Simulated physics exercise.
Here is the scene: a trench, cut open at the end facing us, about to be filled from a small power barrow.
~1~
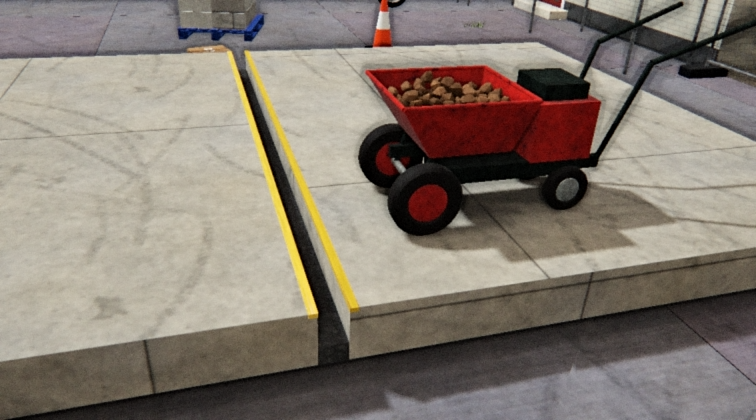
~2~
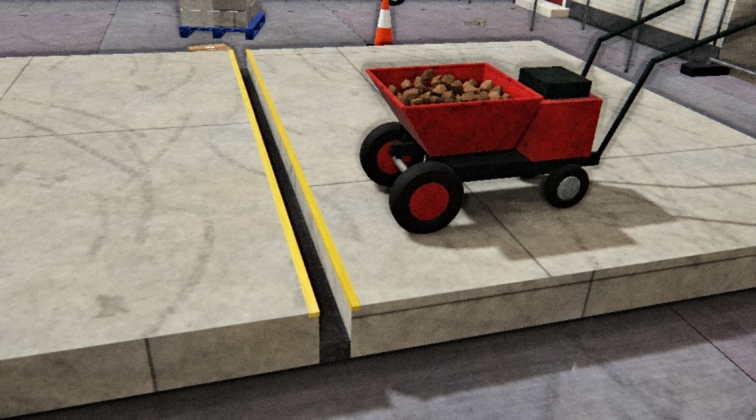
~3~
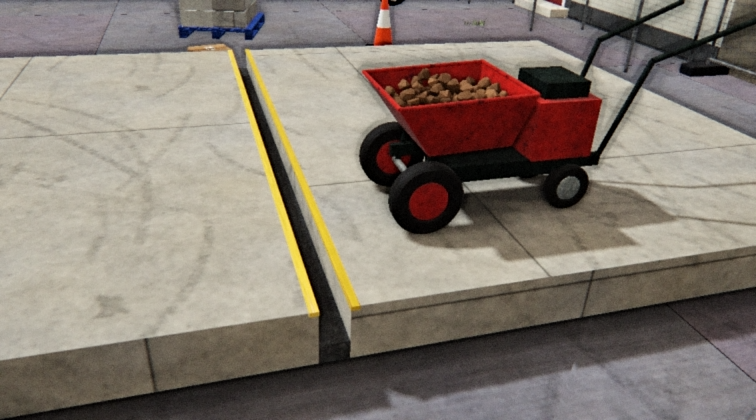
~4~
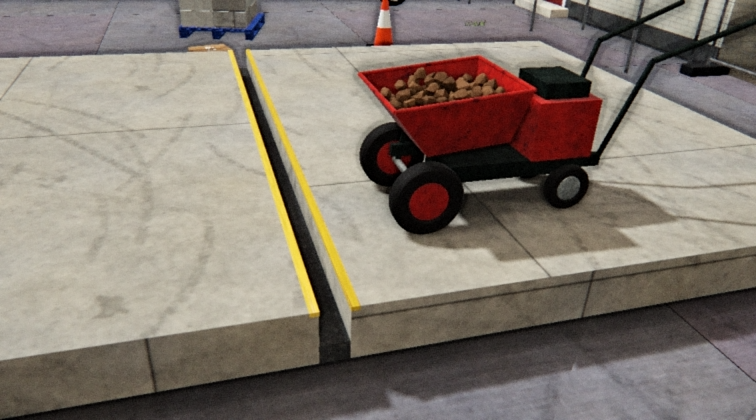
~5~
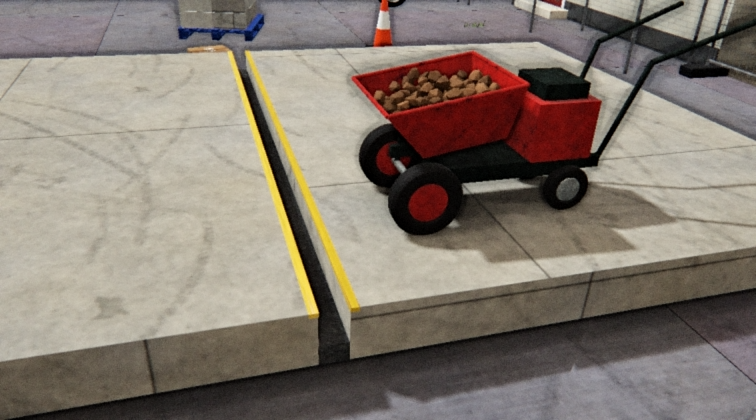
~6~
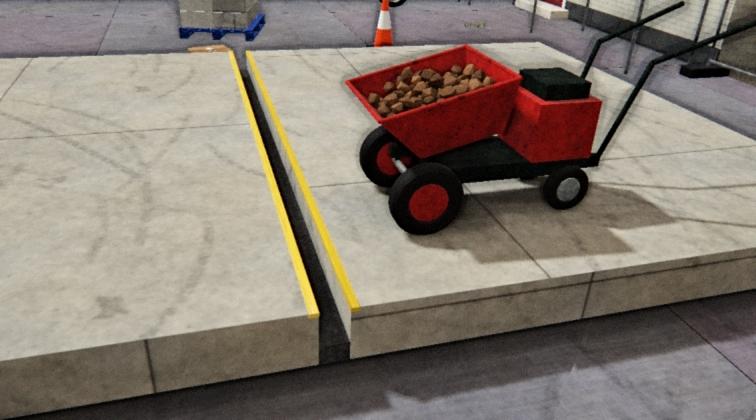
The red skip of a small barrow tilts slightly toward a narrow trench, carrying brown clods.
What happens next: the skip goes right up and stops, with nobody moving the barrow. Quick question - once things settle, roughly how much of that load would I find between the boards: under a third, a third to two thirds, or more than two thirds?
You would find between one and two thirds there.
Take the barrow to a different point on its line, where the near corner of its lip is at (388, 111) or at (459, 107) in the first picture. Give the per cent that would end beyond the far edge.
About 60 %, then 0 %.
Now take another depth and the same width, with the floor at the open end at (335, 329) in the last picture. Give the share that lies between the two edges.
I'd guess about 40 %.
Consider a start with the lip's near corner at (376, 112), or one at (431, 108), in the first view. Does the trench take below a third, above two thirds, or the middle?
Record - trial one: Below one third; trial two: Between a third and two thirds.
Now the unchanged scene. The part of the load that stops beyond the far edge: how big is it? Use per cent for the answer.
Call it some 35 percent of the pieces.
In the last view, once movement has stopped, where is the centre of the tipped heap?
Around (294, 214).
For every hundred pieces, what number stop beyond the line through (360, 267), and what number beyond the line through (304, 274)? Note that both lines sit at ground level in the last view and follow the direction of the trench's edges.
80 and 30 in a hundred.
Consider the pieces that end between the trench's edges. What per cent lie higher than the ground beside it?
About 30 in a hundred.
Soon, skip tipped steeply; all in the skip.
A while on, skip tipped steeply; nearly all in the skip; a small part in or heaped over the trench; a stray few beyond it; a stray few falling.
Towards the end, skip tipped right over; about a quarter in the skip; a stray few short of the trench; about half in or heaped over the trench; about a third beyond it.
Finally, skip tipped right over; a small part in the skip; a stray few short of the trench; about half in or heaped over the trench; about a third beyond it.
